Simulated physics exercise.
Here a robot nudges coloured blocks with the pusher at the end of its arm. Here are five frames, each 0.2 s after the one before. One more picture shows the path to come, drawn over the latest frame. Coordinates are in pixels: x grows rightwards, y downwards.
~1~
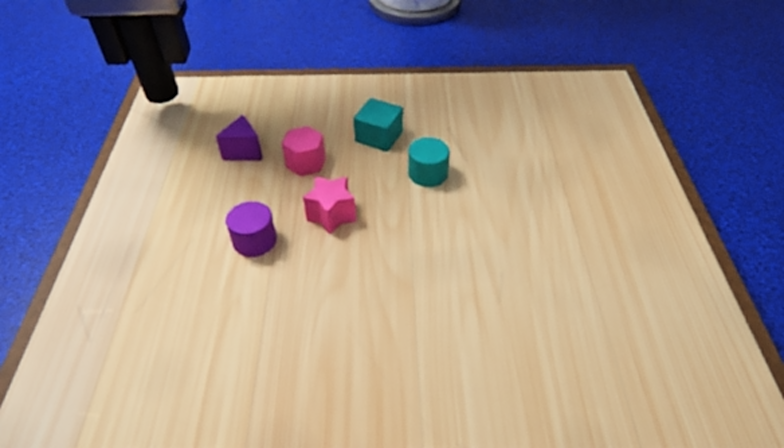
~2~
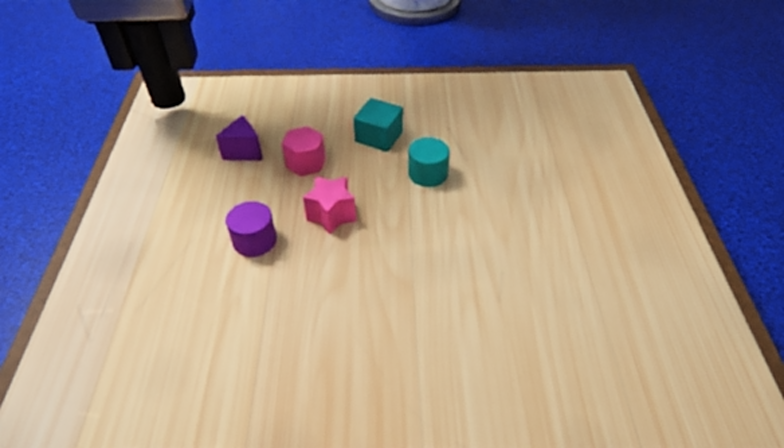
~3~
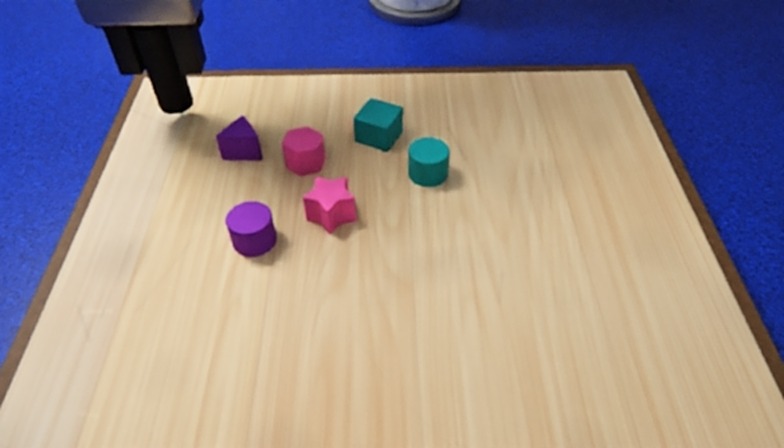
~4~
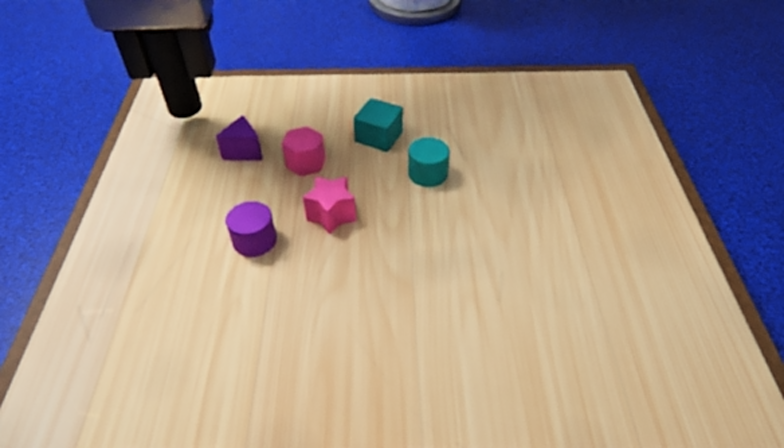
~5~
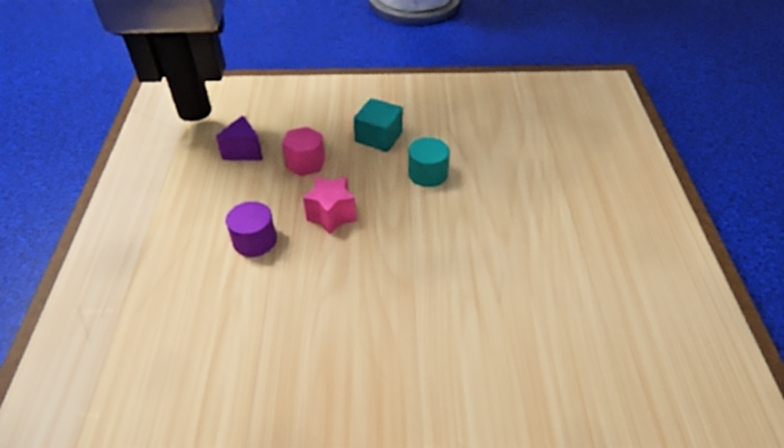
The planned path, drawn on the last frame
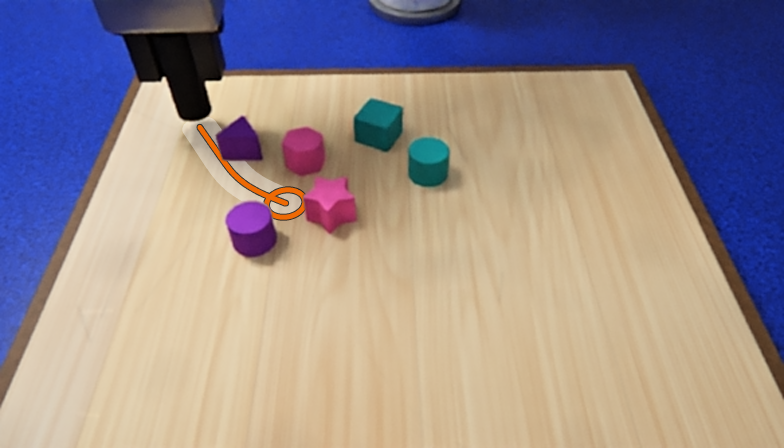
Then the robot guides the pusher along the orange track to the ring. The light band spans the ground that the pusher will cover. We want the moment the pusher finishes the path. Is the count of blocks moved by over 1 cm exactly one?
That would be a yes.
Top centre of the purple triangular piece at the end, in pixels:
Pixel (258, 138).
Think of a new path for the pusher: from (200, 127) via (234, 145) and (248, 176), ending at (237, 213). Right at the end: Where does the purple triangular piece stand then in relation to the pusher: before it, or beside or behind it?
Shed along the way.
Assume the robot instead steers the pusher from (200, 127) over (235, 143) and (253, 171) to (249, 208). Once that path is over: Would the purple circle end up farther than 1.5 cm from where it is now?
Going by the path, no.
The line goes from (200, 127) over (229, 169) to (286, 203).
What follows on the original path. One third of the way, pusher (215, 139); purple triangular piece (244, 131), turned 25° anticlockwise.
Two thirds of the way, pusher (240, 167); purple triangular piece (258, 138), turned 70° anticlockwise.
At the end, pusher (283, 188); purple triangular piece (258, 138), turned 75° anticlockwise; pink star-shaped block unmoved.
